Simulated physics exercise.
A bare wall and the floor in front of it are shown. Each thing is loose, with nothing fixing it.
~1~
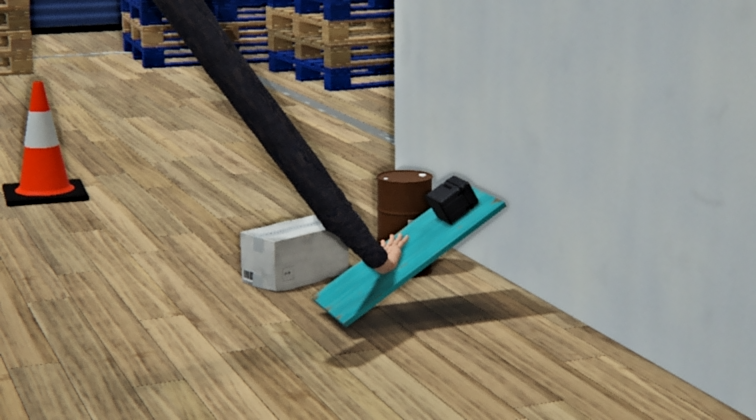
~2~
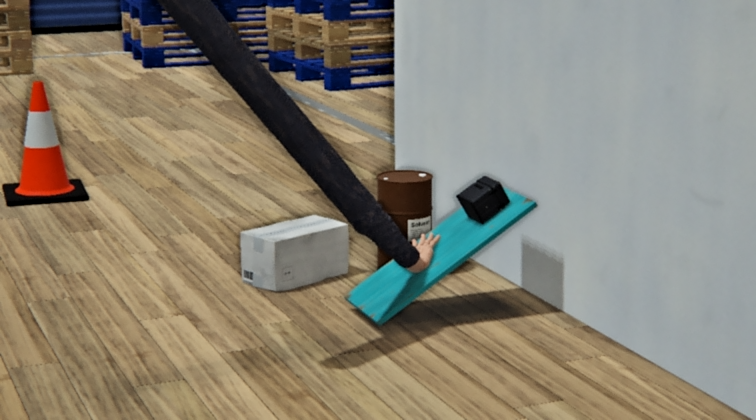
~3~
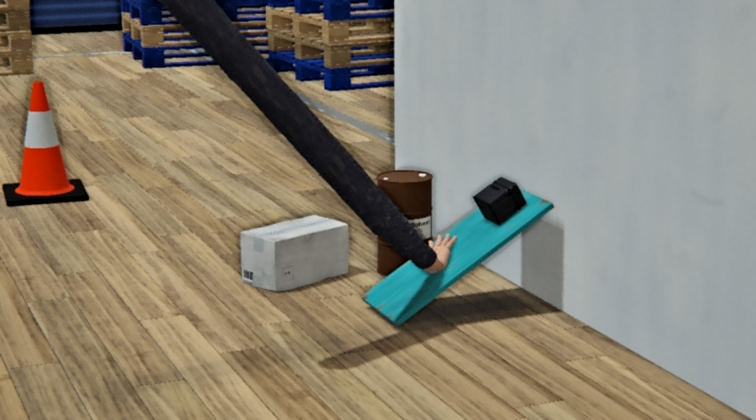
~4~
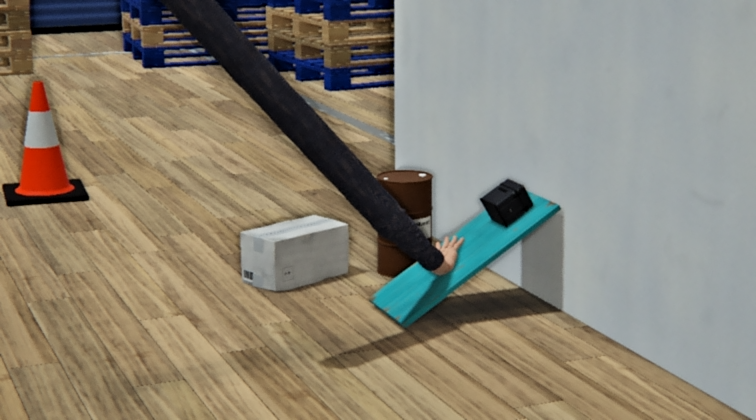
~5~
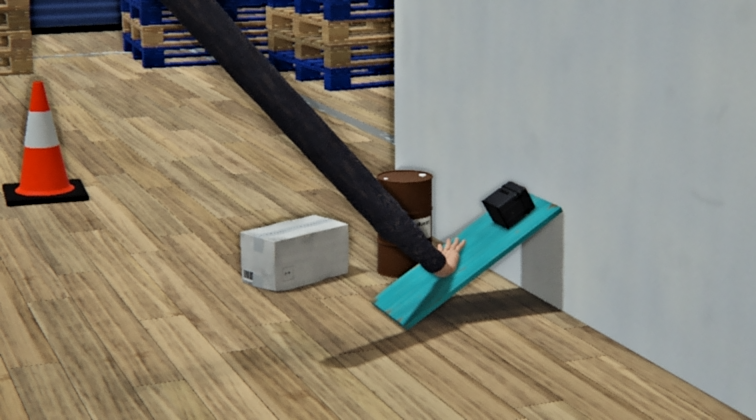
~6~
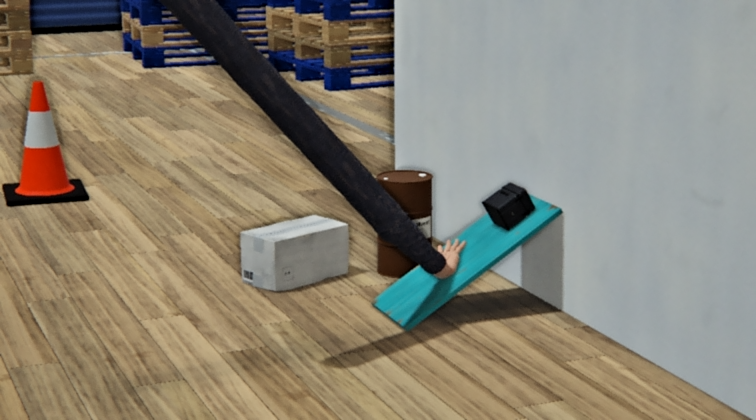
We see a hand at the end of a long dark sleeve move a tilted turquoise board carrying a black box rightward to the wall, past a brown canister, then keep its place on the board with little further motion.
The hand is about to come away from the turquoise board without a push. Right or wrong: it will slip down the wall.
Right.
Then, 0.30 s past the last view, turquoise board 20° lower than it was left near (453, 289).
Then, 0.40 s past the last view, turquoise board 30° lower than it was left near (449, 303).
Then, 0.60 s past the last view, turquoise board 31° lower than it was left near (448, 308).
Finally, moved from the start, turquoise board; the other 2 still in place. Final places as the last picture's camera would see them, turquoise board near (448, 308). The board slides down.
